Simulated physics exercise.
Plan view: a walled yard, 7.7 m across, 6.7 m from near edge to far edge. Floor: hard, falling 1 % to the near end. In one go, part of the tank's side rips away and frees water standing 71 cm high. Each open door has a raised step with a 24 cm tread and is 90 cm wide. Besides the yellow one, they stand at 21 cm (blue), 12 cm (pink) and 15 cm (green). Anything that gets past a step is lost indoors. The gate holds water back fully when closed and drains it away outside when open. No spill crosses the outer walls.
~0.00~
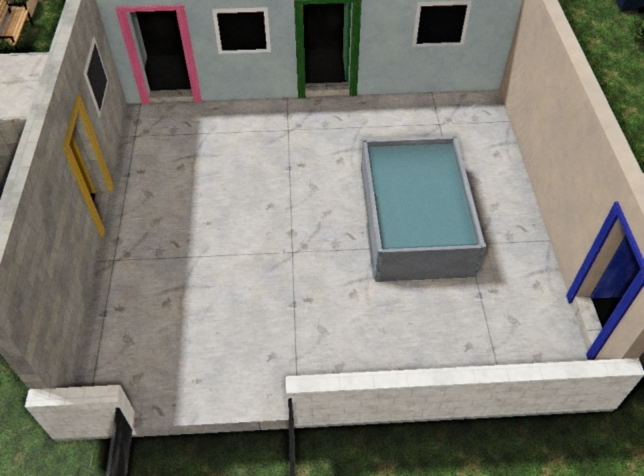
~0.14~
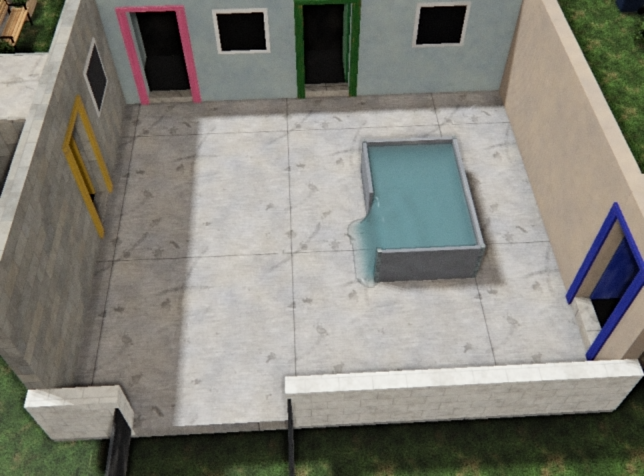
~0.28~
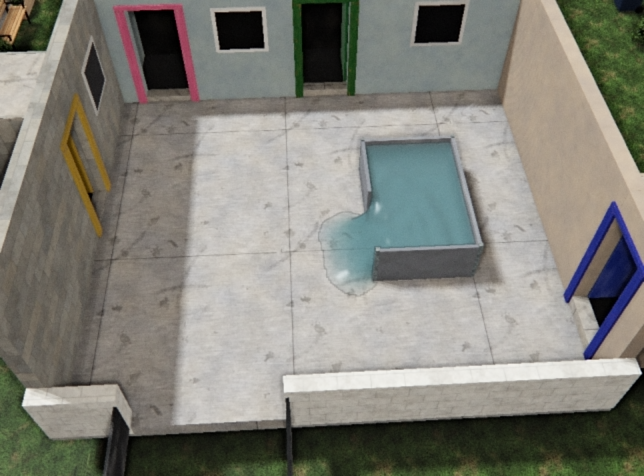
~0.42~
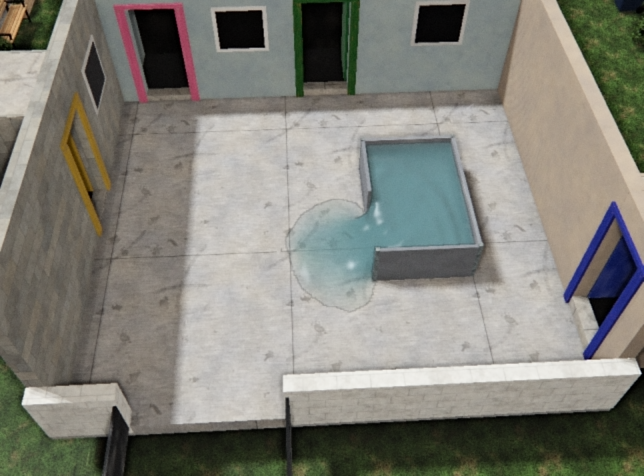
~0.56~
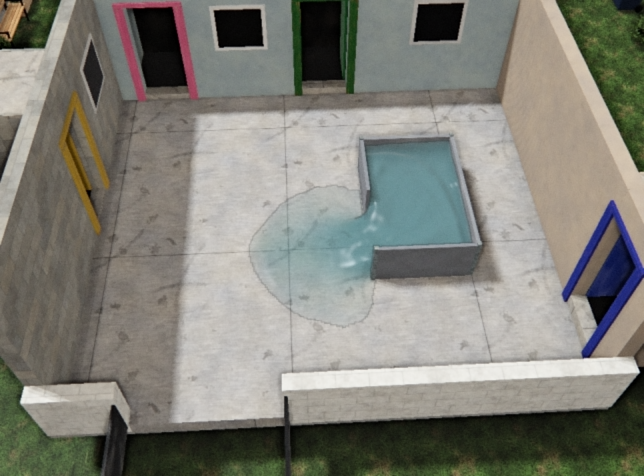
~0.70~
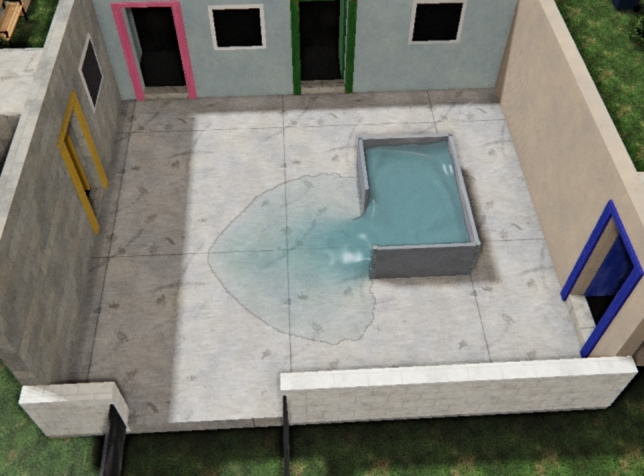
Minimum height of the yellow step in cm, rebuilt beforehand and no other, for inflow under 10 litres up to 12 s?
16 cm.
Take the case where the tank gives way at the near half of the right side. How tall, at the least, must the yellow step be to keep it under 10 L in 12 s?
Close to 6.5 cm at the least.
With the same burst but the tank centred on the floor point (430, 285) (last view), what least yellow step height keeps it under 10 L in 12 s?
8.0 cm, give or take.
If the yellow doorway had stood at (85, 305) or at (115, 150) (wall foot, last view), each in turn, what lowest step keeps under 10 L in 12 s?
Roughly 20 cm for the first and 7.5 cm for the second.
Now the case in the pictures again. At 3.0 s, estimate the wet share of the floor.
Approximately 45 % of it.
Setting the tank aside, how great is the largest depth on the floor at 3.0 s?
It gets to close to 28 centimetres there.
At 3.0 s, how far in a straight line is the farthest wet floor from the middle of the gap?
Roughly 6.0 metres.
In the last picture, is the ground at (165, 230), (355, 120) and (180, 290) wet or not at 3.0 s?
In order: Soaked, untouched, soaked.
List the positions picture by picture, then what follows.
The tank at (420, 193) is whole and still, 71 cm deep; the yellow door at (91, 172) is dry, in the first frame.
Water pours out at (375, 240) and has run 0.3 m, to (352, 234); about 9 cm deep outside, 71 cm at the back, in the second frame.
The gap is at (373, 241), the front 0.8 m out at (329, 262); the back of the tank holds 71 cm, in the third frame.
Water pours out at (373, 241) and has run 1.4 m, to (292, 251); about 9 cm deep outside, 68 cm at the back, in the fourth frame.
The front is at (255, 257), 2.0 m from the gap at (372, 240); 3.9 m2 of floor is wet, 60 cm left at the back, in the fifth frame.
The gap is at (370, 239), the front 2.6 m out at (214, 264); the back of the tank holds 61 cm; the yellow door at (85, 169), 4.8 m from the gap, is still 2.3 m from the nearest water, in the sixth frame.
After 1.4 s water covers 30 % of the floor, deepest (38 cm) near (362, 264); it has not reached the yellow door.
After 3.0 s water covers 45 % of the floor, deepest (28 cm) near (63, 412); 17 cm at the yellow door, 65 litres in over its 6 cm step.
After 12.0 s water covers 80 % of the floor, deepest (6 cm) near (63, 412); 5 cm at the yellow door, 139 litres in over its 6 cm step.
At the yellow door as built, the water arrived by 1.7 s and peaked near 18 cm at 2.6 s.
With a step of 13.5 cm, 23 litres would have come in within the 12 s; with 18 cm, 3 litres. So under 10 litres takes about 16 cm.
